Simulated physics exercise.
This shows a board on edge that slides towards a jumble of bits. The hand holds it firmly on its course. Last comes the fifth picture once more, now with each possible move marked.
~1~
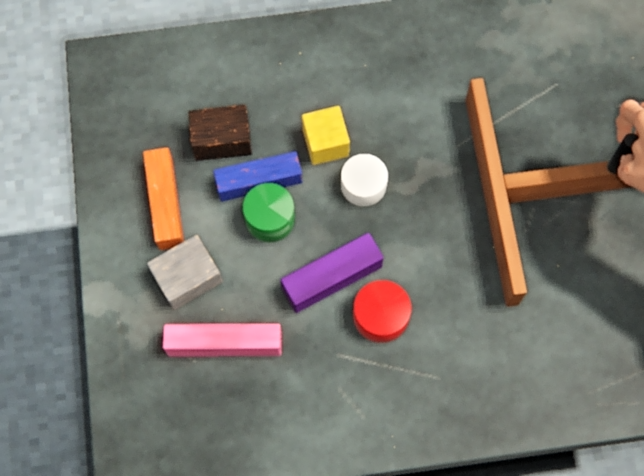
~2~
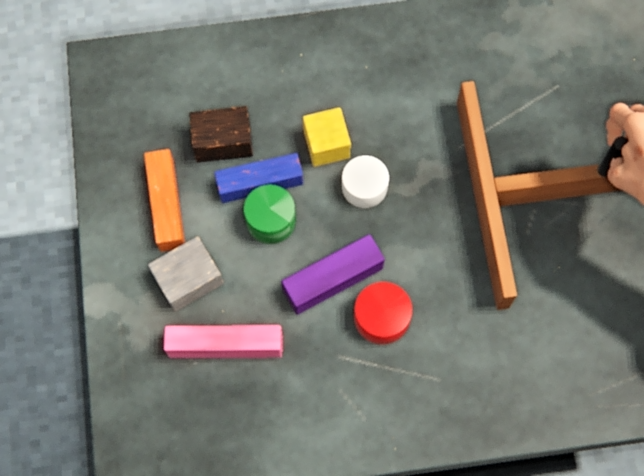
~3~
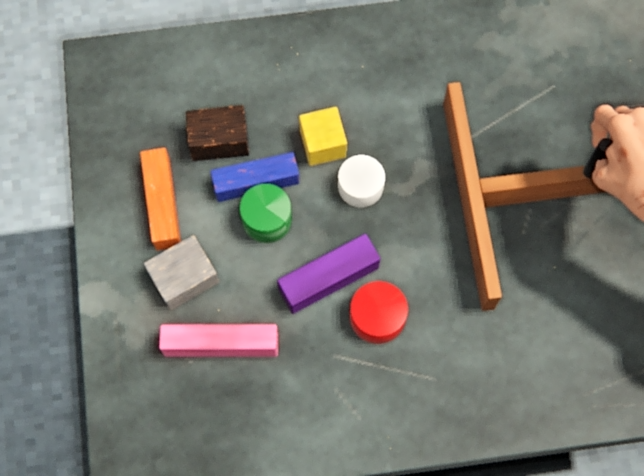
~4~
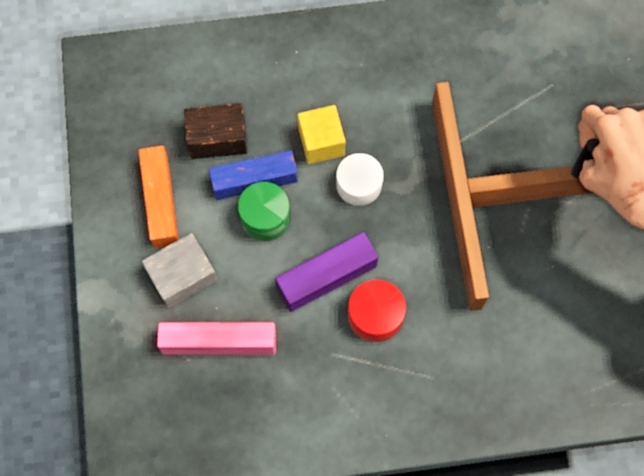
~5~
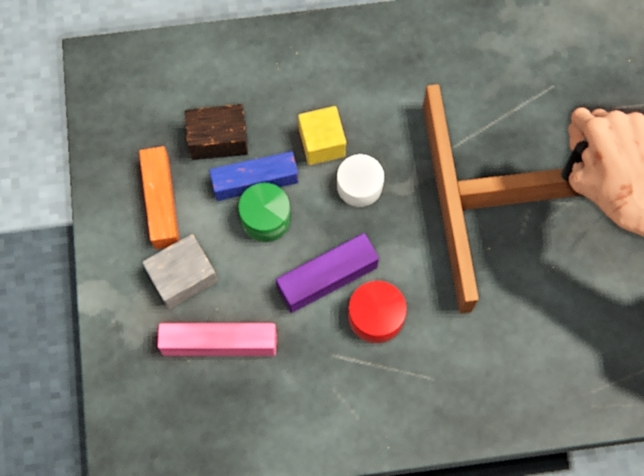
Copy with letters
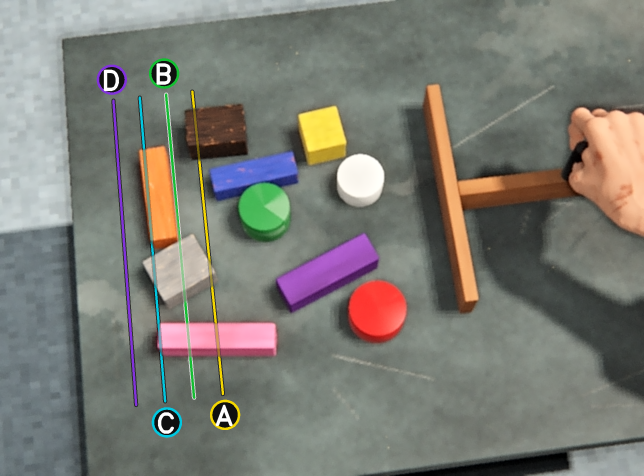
A wooden T-shaped board, gripped by a hand at its handle, slides slowly left across a dark grey surface. The gap narrows between it and a scattered group of coloured blocks, sticks and round pieces, the white and red ones nearest, while all of these stay in place, untouched.
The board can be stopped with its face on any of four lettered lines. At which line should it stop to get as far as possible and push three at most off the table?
As far as mark C.
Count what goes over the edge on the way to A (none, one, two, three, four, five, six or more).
In all, none.
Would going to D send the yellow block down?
By then, no.
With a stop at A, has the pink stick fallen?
By then, no.
On the marked copy, A at (207, 235); B at (179, 239); C at (152, 242); D at (124, 246).
With C. Early on, board (344, 202); red tin (324, 319); yellow block (307, 137).
Further on, board (237, 215); orange bar (122, 215); pink stick (132, 362).
At the end, board (151, 226); pink stick over the edge; orange bar over the edge; three fallen.
As for the rest, A is within the limit but short; B is within the limit but short; D drops five.
